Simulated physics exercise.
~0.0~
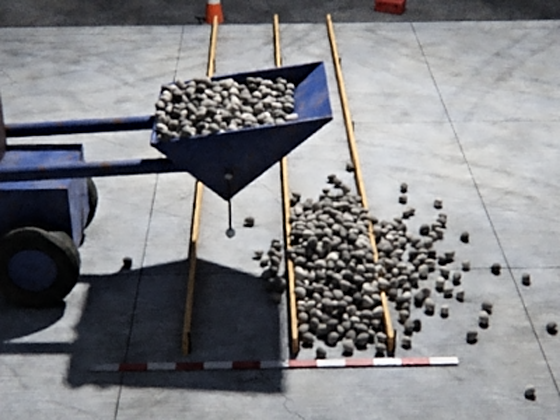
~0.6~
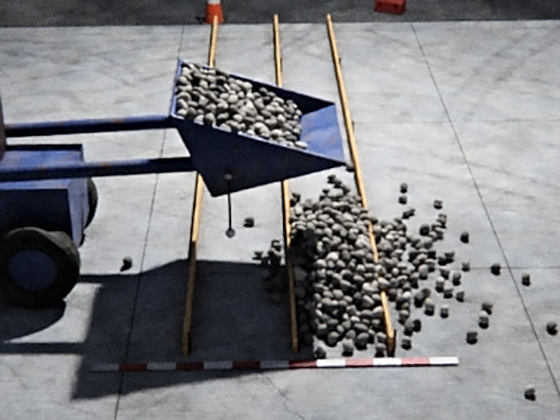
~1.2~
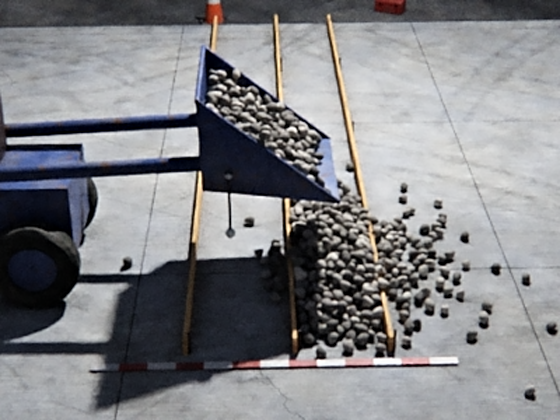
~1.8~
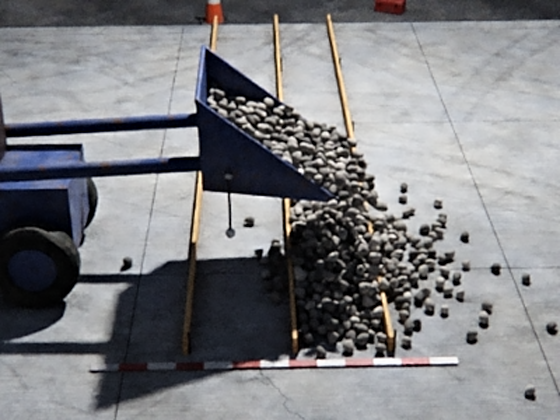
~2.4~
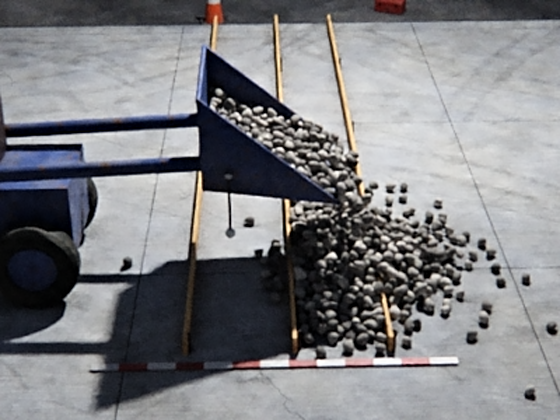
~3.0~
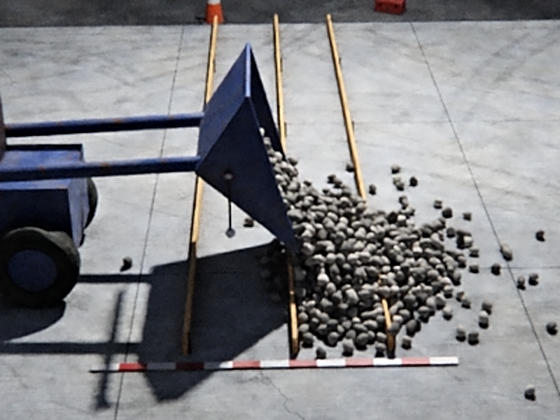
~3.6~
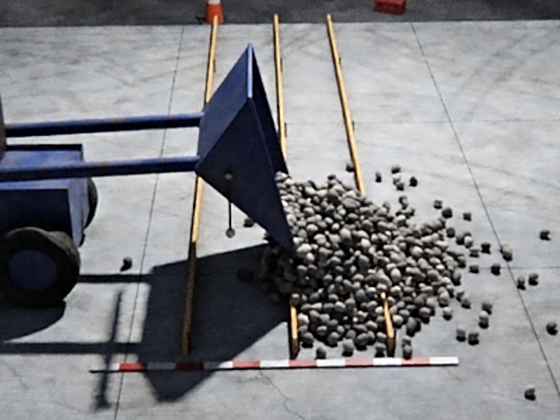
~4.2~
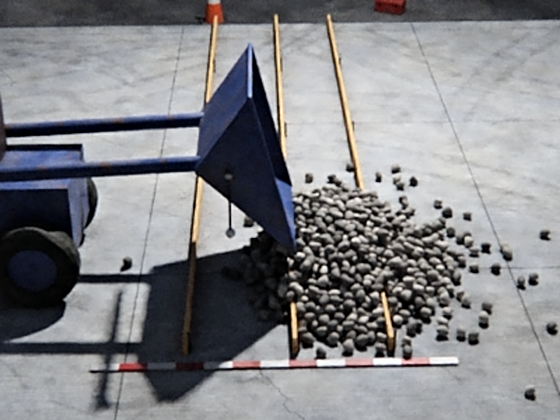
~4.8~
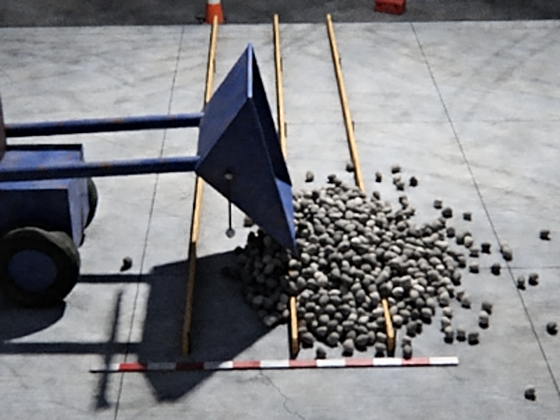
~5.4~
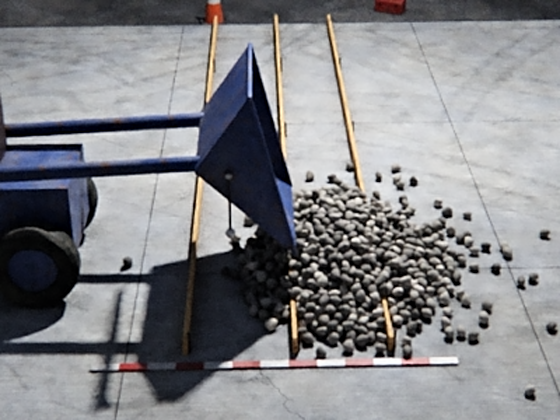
A blue loader bucket tips rightward in stages, pouring grey stones onto an earlier heap across wooden boards, then stays tilted, emptied.
